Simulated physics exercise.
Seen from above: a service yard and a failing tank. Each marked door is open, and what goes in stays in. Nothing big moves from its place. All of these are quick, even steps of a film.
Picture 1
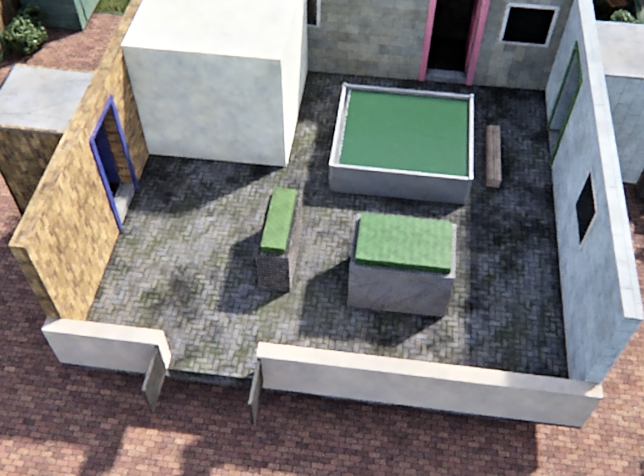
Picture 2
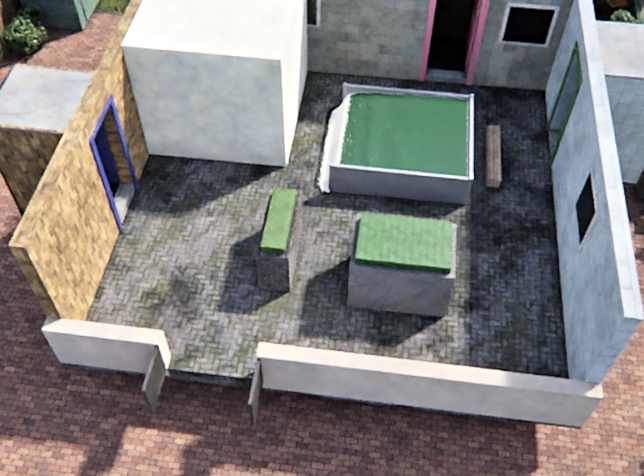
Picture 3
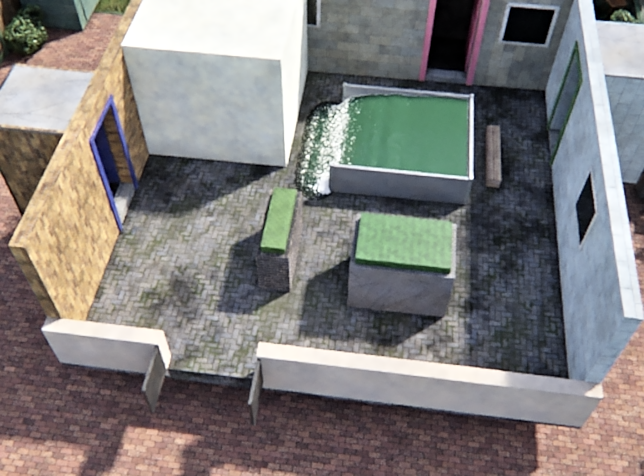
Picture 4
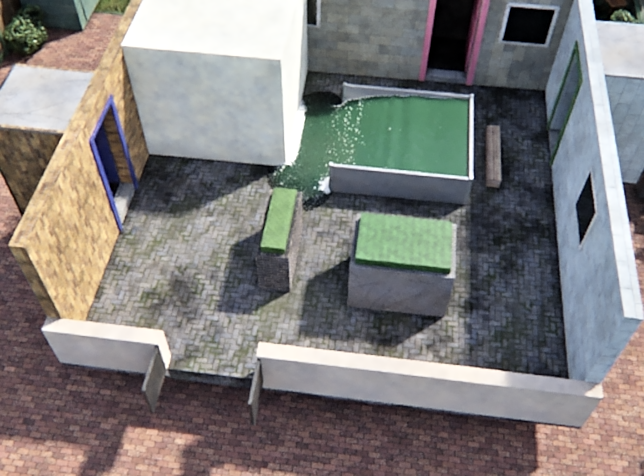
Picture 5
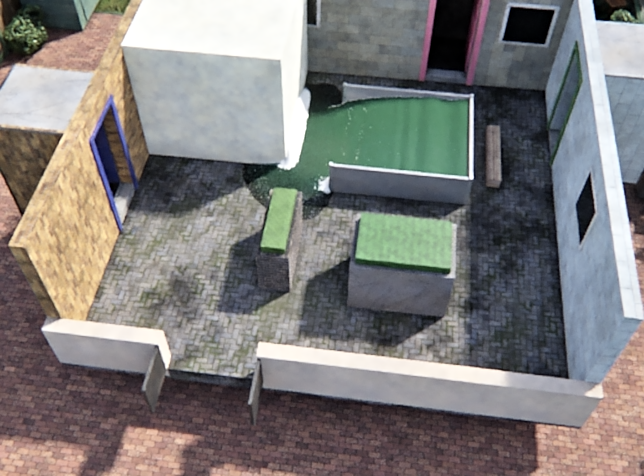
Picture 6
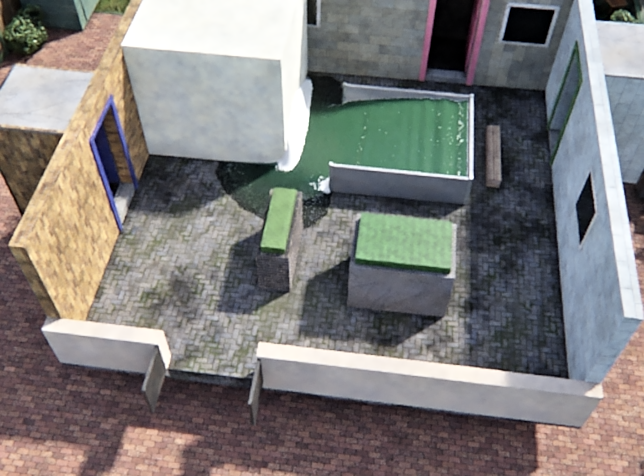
The clip opens on a walled, paved yard seen from above, with a low rectangular tank full of still green water. The tank's left side gives way and water pours out in a white, foaming rush, then spreads left across the paving, meets the large white block and runs along its base.
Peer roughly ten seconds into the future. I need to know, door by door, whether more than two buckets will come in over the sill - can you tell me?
Result: The pink door will allow in no excess, the blue door will allow in no excess, the green door will allow in an excess.
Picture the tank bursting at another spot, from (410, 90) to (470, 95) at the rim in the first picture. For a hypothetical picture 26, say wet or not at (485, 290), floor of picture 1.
Answer: Bone-dry.
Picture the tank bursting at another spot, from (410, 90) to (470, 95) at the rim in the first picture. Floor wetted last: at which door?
I'd say the blue one.
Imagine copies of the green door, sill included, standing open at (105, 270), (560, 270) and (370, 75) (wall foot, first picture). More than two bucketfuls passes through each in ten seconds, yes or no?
The three come out over, short and over.
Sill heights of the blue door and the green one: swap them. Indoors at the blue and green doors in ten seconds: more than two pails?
After the swap, the blue door overshoots and the green door falls short.
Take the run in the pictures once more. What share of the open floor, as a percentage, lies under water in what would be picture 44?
I'd say 80 per cent.
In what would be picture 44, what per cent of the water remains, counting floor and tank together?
About 96 %.
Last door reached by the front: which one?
I pick the green one.
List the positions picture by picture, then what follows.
The water tank at (404, 132) is whole and still, in the first frame.
Water pours out at (339, 141) and has run to (328, 193), in the second frame.
Water pours out at (339, 142) and has run to (309, 194), in the third frame.
The front is at (304, 99), out from the gap at (339, 143), in the fourth frame.
The front is at (307, 86), out from the gap at (339, 143), in the fifth frame.
The front is at (222, 176), out from the gap at (339, 143), in the sixth frame.
A moment on, water covers 20 % of the floor; the pink door not reached, the blue door not reached, the green door not reached.
Next, water covers 40 % of the floor; the pink door wet at the sill, nothing in, the blue door wet at the sill, nothing in, the green door not reached.
Then, water covers 55 % of the floor; the pink door wet at the sill, nothing in, the blue door wet at the sill, nothing in, the green door under two buckets in.
Later, water covers 80 % of the floor; the pink door wet at the sill, nothing in, the blue door wet at the sill, nothing in, the green door over two buckets in.
In the end, water covers 100 % of the floor; the pink door wet at the sill, nothing in, the blue door wet at the sill, nothing in, the green door over two buckets in.
